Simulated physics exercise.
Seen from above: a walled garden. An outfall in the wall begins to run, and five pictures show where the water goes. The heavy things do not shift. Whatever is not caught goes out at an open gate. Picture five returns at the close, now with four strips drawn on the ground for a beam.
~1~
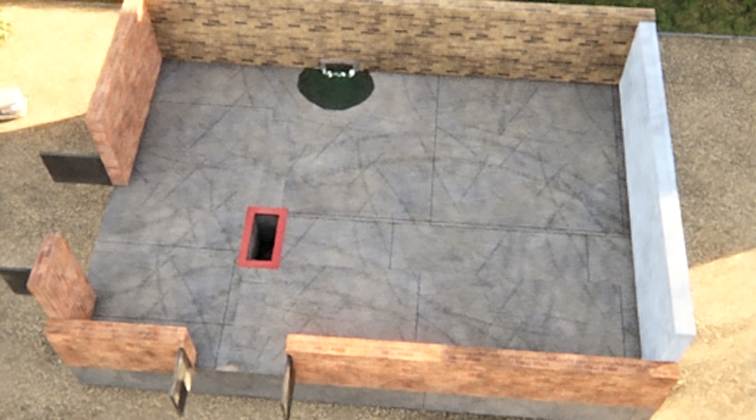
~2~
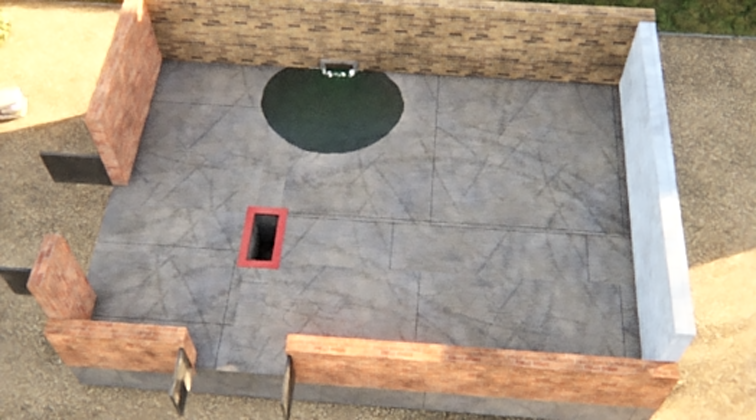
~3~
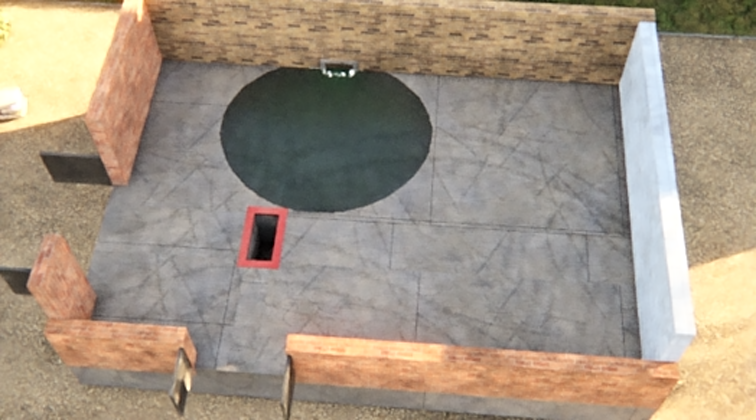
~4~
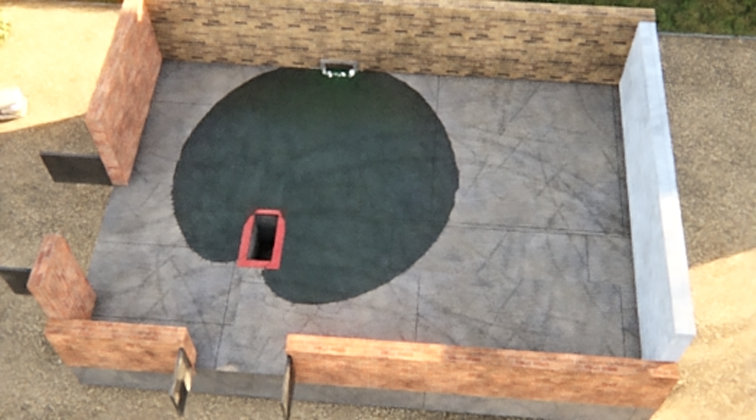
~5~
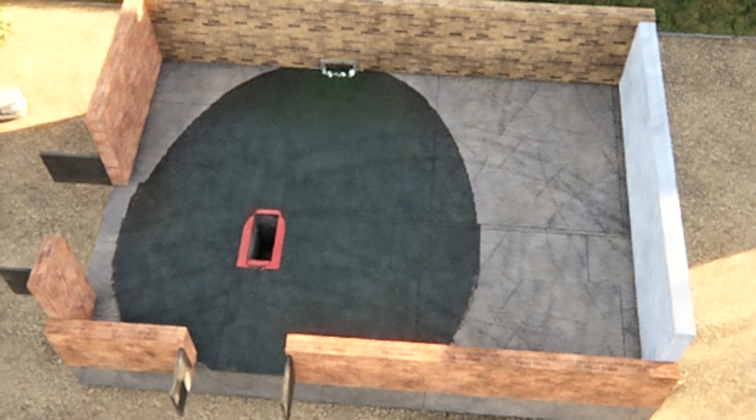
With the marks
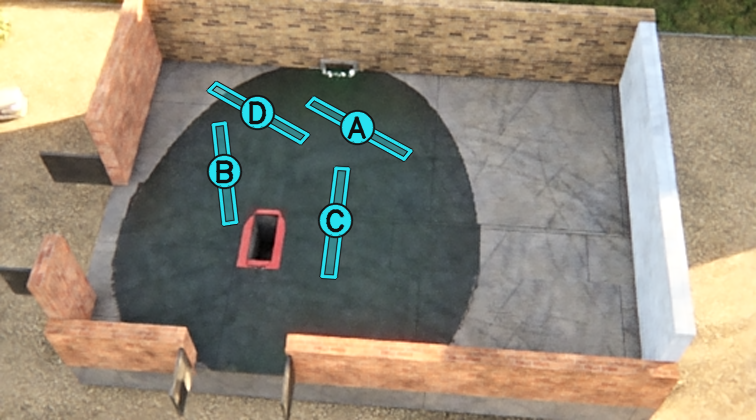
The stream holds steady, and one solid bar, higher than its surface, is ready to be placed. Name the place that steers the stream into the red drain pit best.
Choose B.
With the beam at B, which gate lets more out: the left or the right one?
The right gate.
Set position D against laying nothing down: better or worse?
It is worse.
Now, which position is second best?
It is C.
On the marked copy, A from (310, 101) to (407, 155); B from (219, 123) to (230, 223); C from (328, 276) to (342, 168); D from (212, 87) to (304, 138).
Choosing A, about 8 % of the stream runs into the red drain pit, about 88 % out by the gates.
Choosing B, about 42 % of the stream runs into the red drain pit, about 51 % out by the gates.
Choosing C, about 23 % of the stream runs into the red drain pit, about 71 % out by the gates.
Choosing D, about 10 % of the stream runs into the red drain pit, about 80 % out by the gates.
